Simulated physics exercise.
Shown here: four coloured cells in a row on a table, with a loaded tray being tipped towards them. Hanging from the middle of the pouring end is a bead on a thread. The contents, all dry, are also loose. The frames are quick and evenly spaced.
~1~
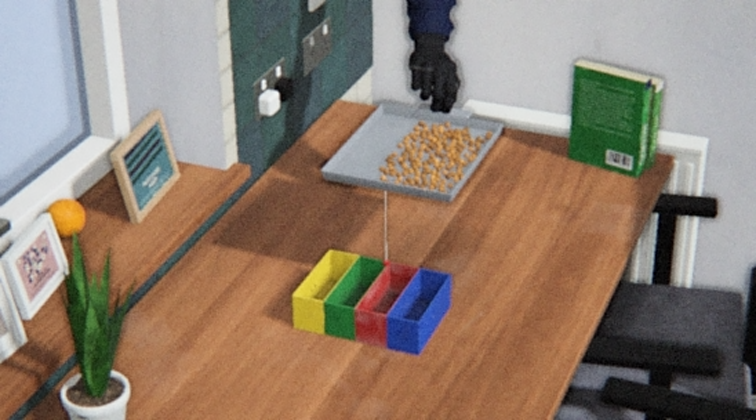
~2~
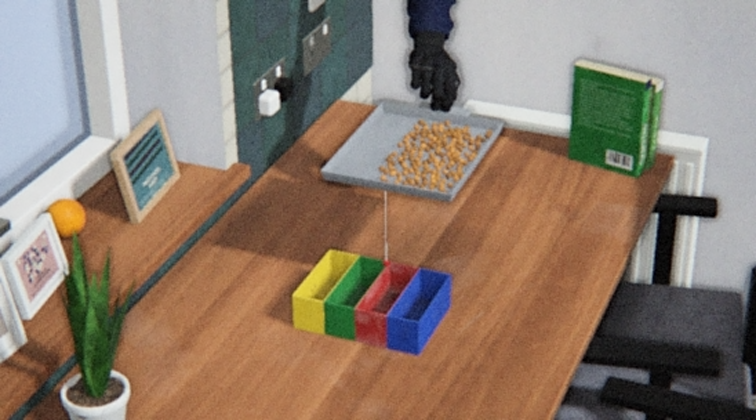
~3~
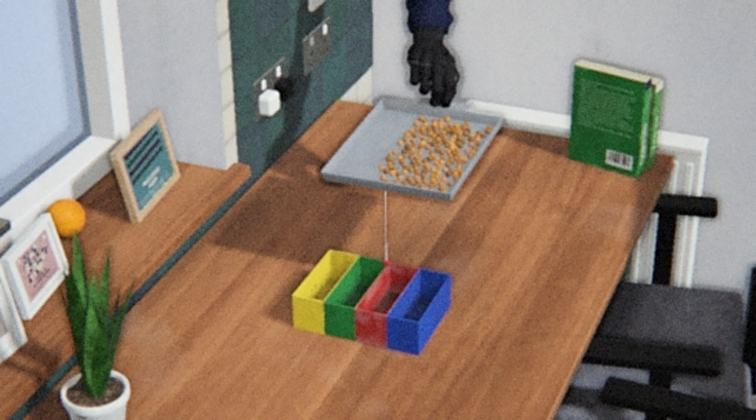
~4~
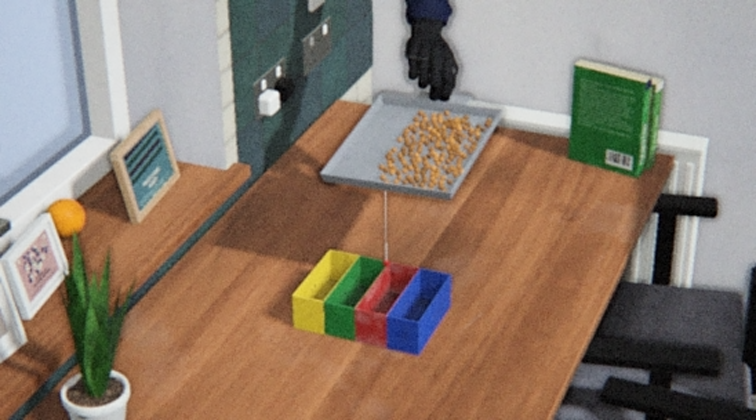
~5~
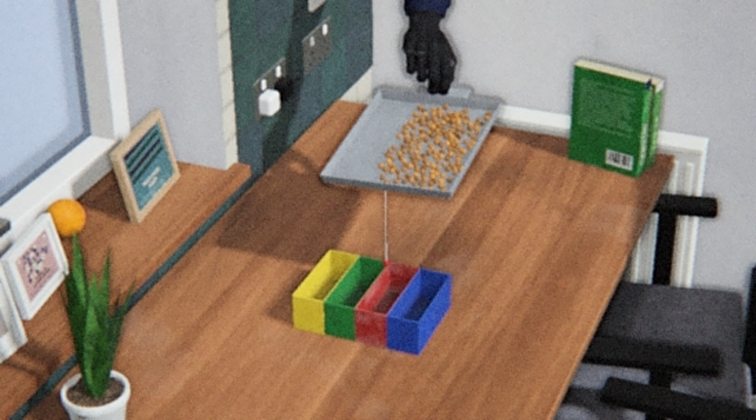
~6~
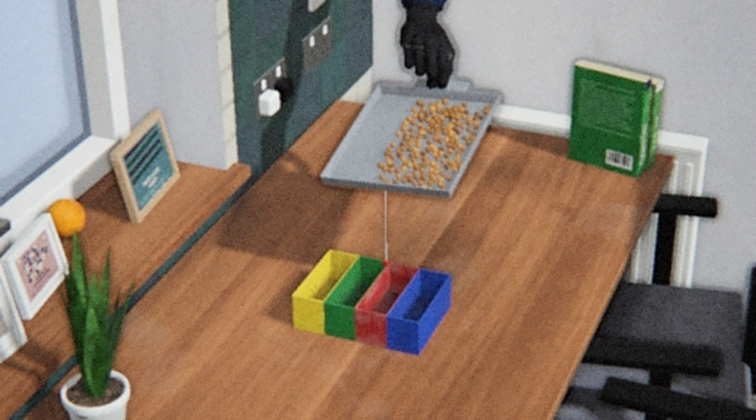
On a wooden table, a black-gloved hand slowly raised the far end of a grey tray of roasted chickpeas, tilting it slightly towards yellow, green, red and blue boxes, which stayed still.
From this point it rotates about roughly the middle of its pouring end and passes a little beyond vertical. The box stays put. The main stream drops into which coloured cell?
It drops into the yellow cell.
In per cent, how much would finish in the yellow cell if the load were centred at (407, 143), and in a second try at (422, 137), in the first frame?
It would be about 60 per cent for the first and about 50 per cent for the second.
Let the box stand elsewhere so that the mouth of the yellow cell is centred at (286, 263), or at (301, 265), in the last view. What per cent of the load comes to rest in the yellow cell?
Respectively 0 % and 10 %.
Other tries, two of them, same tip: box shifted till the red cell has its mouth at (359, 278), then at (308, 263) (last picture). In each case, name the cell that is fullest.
First place: The green one; second place: The cell in blue.
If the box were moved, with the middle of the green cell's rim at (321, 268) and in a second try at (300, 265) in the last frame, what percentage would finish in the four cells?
You'd get 100 per cent first and 90 per cent second.
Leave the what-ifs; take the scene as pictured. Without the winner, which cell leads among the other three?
The green one.
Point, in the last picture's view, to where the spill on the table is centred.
Near (268, 299).
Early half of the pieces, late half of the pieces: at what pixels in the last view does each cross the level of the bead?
First close to (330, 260), next close to (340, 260).
Just after the last frame, tray tipped steeply; almost all on the tray; just a few falling or outside the box.
A moment on, tray tipped right over; almost all on the tray; about a tenth in the yellow cell; just a few falling or outside the box.
Further on, tray tipped past a quarter turn; roughly half in the yellow cell; roughly a quarter in the green cell; about a tenth in the red cell; just a few in the blue cell; about a tenth falling or outside the box.
When it is over, tray tipped past a quarter turn; roughly half in the yellow cell; roughly a quarter in the green cell; about a tenth in the red cell; just a few in the blue cell; about a tenth outside the box.
